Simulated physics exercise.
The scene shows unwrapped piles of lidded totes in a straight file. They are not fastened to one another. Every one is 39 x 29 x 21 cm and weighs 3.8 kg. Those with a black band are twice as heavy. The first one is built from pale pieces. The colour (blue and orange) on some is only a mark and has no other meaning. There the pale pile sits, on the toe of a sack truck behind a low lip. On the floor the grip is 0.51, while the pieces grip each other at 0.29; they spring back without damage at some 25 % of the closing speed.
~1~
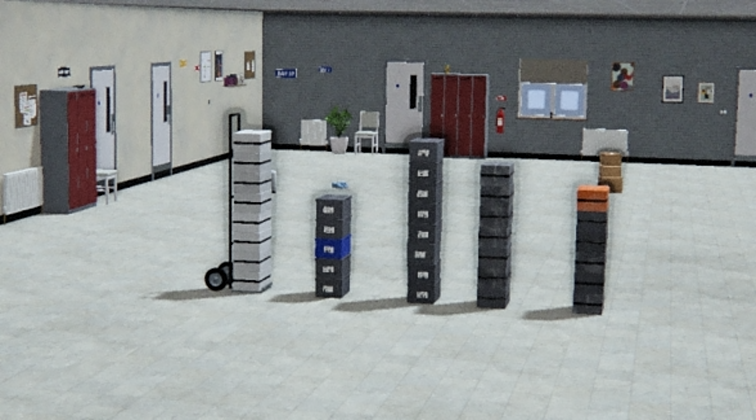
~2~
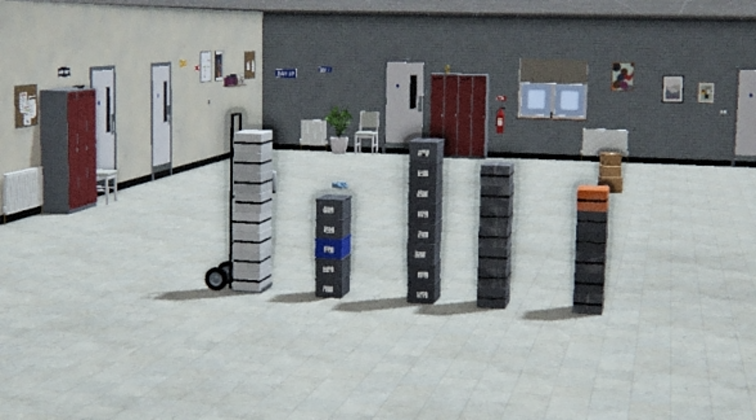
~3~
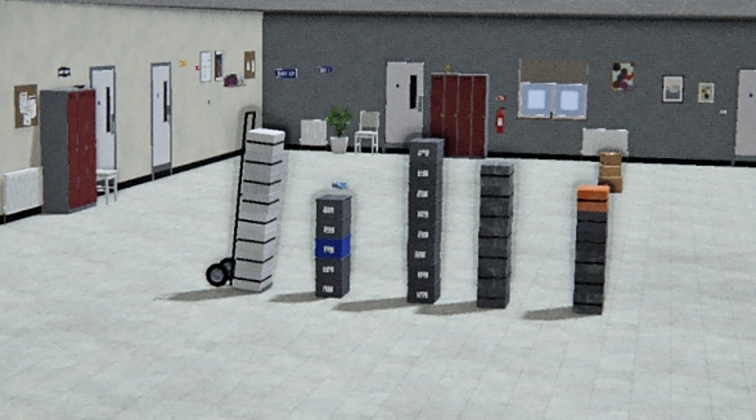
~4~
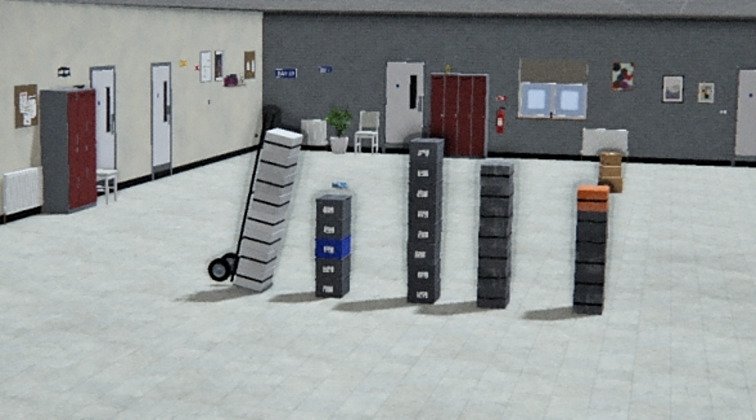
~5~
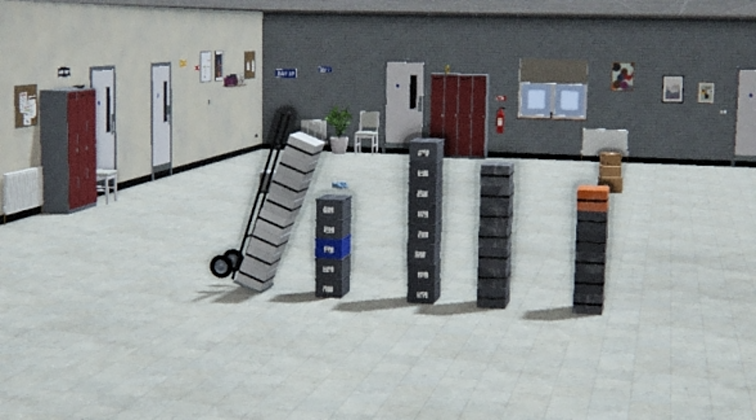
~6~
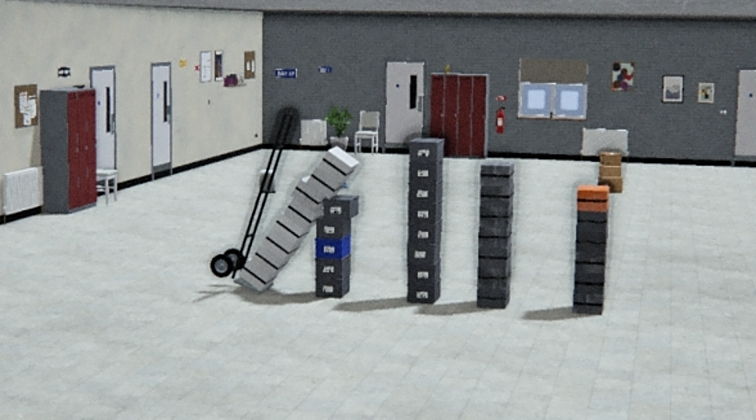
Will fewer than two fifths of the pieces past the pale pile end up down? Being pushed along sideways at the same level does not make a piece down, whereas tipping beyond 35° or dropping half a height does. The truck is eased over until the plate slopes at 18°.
No.
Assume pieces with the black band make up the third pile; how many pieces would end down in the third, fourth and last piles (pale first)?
Down at the end: Third pile 7, fourth pile 7, last pile 5.
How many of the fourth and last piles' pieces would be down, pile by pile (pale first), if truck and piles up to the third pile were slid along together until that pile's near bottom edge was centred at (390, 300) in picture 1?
Fourth 7, last 5.
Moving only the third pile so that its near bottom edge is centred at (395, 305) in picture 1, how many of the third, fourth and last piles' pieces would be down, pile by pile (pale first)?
Then, pile by pile: Third 7, fourth 7, last 6.
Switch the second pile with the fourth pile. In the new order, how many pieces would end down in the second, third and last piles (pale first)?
Down per pile: Second 6, third 7, last 5.
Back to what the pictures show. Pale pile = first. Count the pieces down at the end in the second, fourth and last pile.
For the second pile 4, for the fourth pile 7, for the last pile 6.
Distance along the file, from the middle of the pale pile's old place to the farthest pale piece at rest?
About 200 cm along the file.
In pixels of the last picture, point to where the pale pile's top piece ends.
The top piece finishes near (434, 232).
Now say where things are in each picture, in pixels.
In the first picture (places mark the middle of the side facing us), truck frame (230, 151) 0° forward; orange tote (592, 201); blue tote (328, 249); the rest undisturbed.
Truck frame (232, 150) 1° forward; orange tote (592, 201), in the second picture.
Truck frame (243, 148) 5° forward, top of the pale pile leaning 5°; orange tote (592, 201); the rest undisturbed, in the third picture.
Truck frame (260, 148) 12° forward, top of the pale pile leaning 12°; orange tote (592, 201); the rest undisturbed, in the fourth picture.
Truck frame (272, 148) 17° forward, top of the pale pile leaning 21°; orange tote (592, 201); the rest undisturbed, in the fifth picture.
Truck frame (275, 149) 18° forward, top of the pale pile leaning 33°; blue tote (328, 249); orange tote (592, 201); one has shifted, in the sixth picture.
Then, 0.30 s after the last picture, 8 of the pale pile down; none of the 26 other totes down, 7 disturbed; blue tote leaning 10°.
Then, 0.78 s after the last picture, 8 of the pale pile down; 4 of the 26 other totes down; blue tote leaning 48°, 34 cm lower.
Then, 2.04 s after the last picture, 7 of the pale pile down; 18 of the 26 other totes down; blue tote leaning 57°, 34 cm lower; orange tote shifted 16 cm.
Then, 2.80 s after the last picture, 7 of the pale pile down; 23 of the 26 other totes down; orange tote on its side; blue tote leaning 57°, 34 cm lower.
At rest, 7 of the pale pile down; 24 of the 26 other totes down; orange tote upside down; blue tote leaning 57°, 34 cm lower. That is 92 per cent. As the last picture would show them, middles, blue tote near (398, 282).
